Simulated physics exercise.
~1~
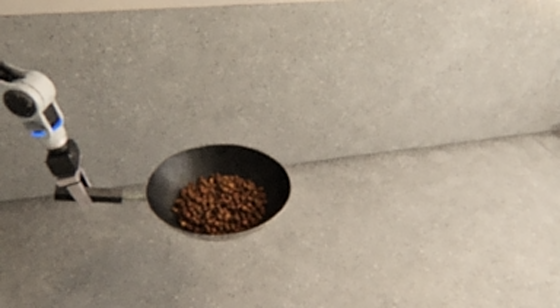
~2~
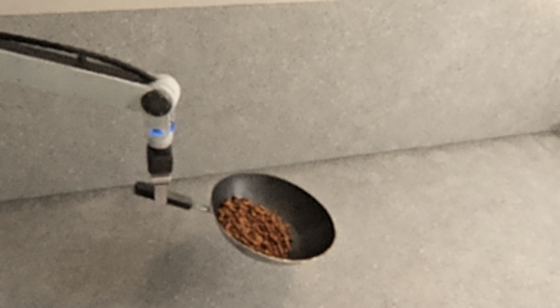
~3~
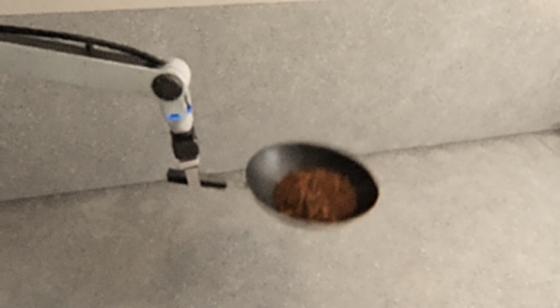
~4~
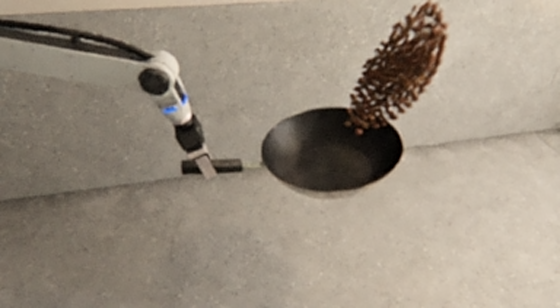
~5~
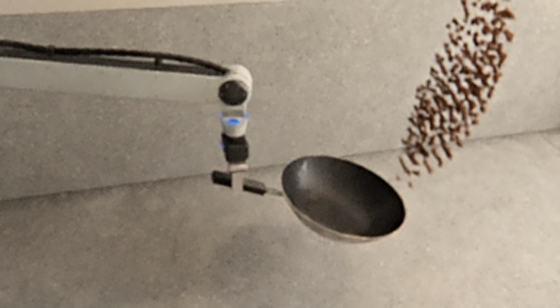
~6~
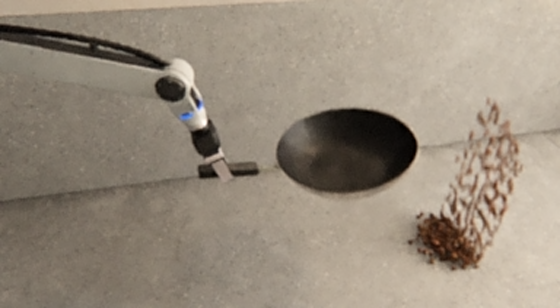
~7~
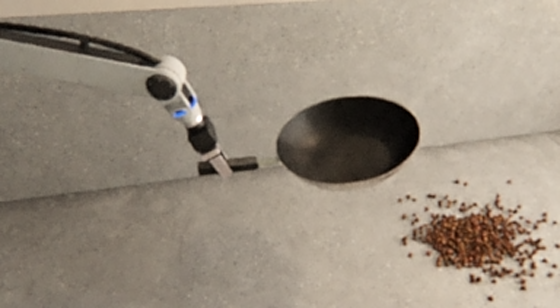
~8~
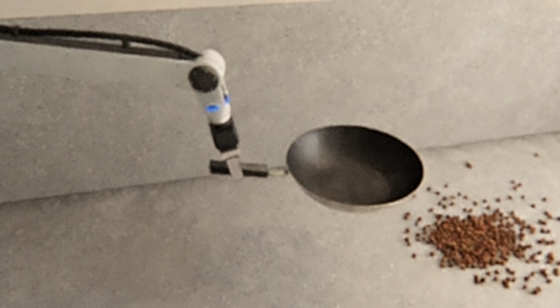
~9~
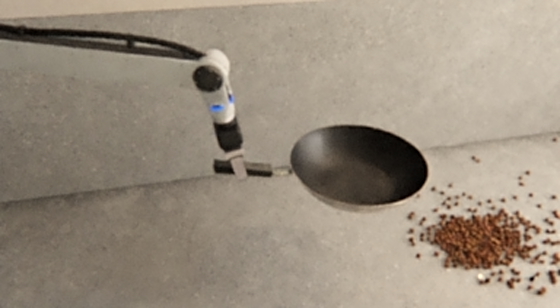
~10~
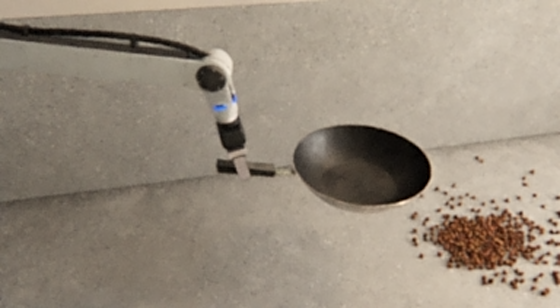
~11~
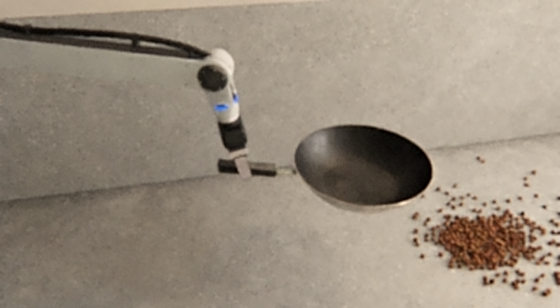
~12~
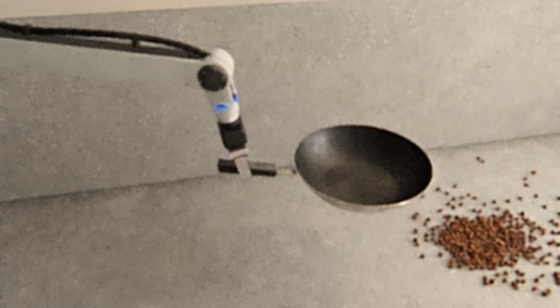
Robot arm swinging a dark wok of brown pellets rightward, tossing them all out to scatter in a pile beyond it.
